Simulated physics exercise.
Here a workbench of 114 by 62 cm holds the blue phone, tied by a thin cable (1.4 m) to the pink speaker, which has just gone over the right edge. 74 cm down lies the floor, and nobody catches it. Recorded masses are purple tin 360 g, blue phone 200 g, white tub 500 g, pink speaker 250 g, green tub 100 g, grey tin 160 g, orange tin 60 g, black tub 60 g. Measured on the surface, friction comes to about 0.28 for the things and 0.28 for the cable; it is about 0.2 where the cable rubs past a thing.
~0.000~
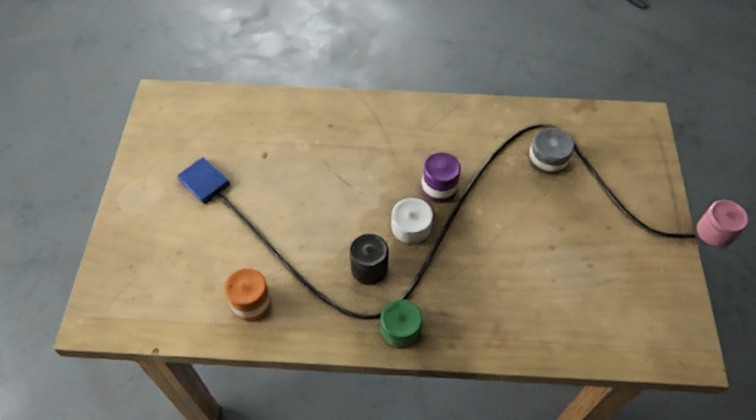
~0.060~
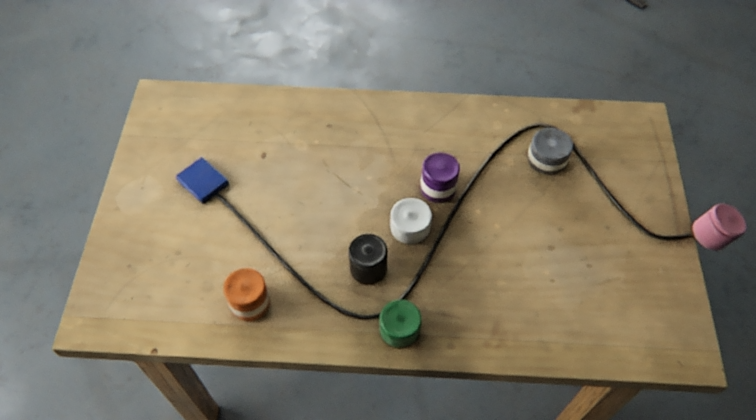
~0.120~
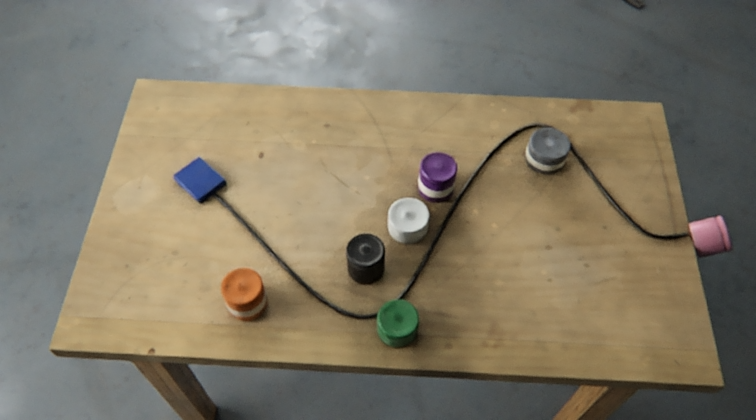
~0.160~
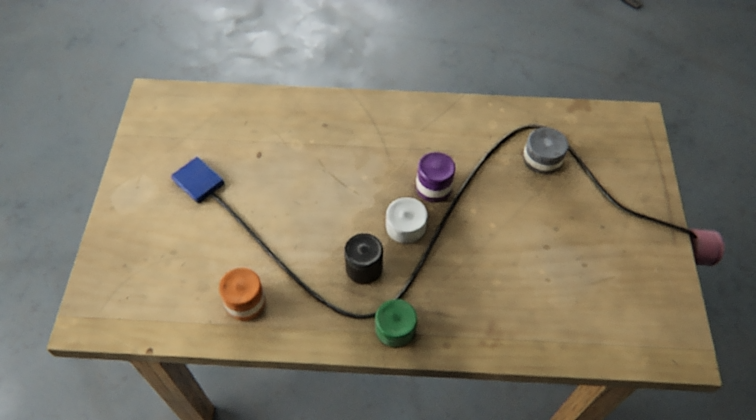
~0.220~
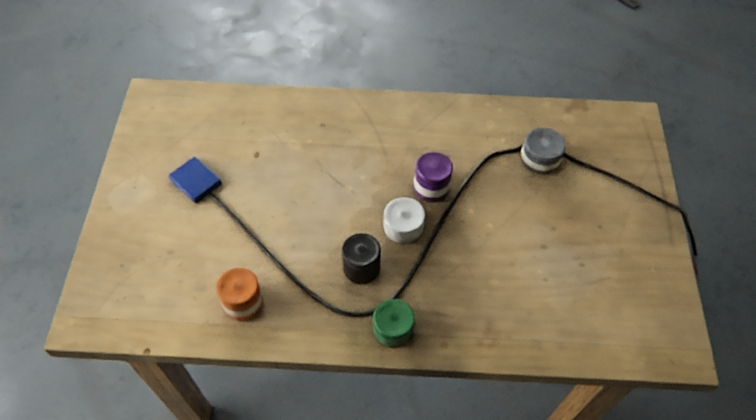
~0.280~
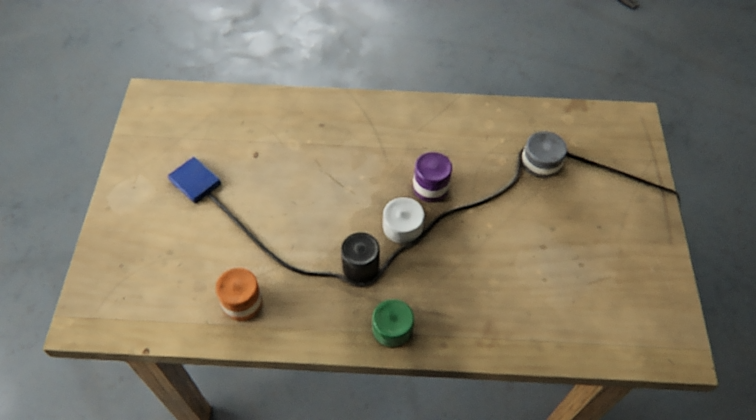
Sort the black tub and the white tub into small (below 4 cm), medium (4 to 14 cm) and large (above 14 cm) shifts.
Shifts - black tub: Large; white tub: Small.
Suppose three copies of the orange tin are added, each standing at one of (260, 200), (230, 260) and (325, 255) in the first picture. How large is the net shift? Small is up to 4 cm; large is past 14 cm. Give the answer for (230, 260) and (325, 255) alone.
In order they come out low and high.
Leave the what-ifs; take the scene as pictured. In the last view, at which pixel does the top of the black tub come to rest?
At about (382, 83).
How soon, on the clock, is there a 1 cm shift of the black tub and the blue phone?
Black tub: 0.32 s; blue phone: 0.40 s.
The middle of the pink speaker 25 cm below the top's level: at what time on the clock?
Near 0.28 seconds.
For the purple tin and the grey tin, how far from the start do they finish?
Purple tin roughly 0 cm, grey tin roughly 45 cm.
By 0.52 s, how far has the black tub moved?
About: Black tub 25 cm.
At 0.5 s, the cable's tail end at (258, 194); black tub 24 cm off its start, grey tin 22 cm off its start, pink speaker over the edge.
At 0.7 s, the cable's tail end at (346, 232); black tub 37 cm off its start, grey tin 40 cm off its start, blue phone 28 cm off its start.
At 1.0 s, the cable's tail end at (386, 255); black tub 39 cm off its start at (382, 83), grey tin 45 cm off its start at (672, 350), blue phone 37 cm off its start at (370, 235).
At 1.2 s, the cable's tail end at (386, 255); black tub 39 cm off its start, grey tin 45 cm off its start, blue phone 37 cm off its start.
At 2.4 s, the cable's tail end at (386, 255); black tub 39 cm off its start at (382, 83), white tub 1 cm off its start at (405, 212), grey tin 45 cm off its start at (672, 350), blue phone 37 cm off its start at (371, 236).
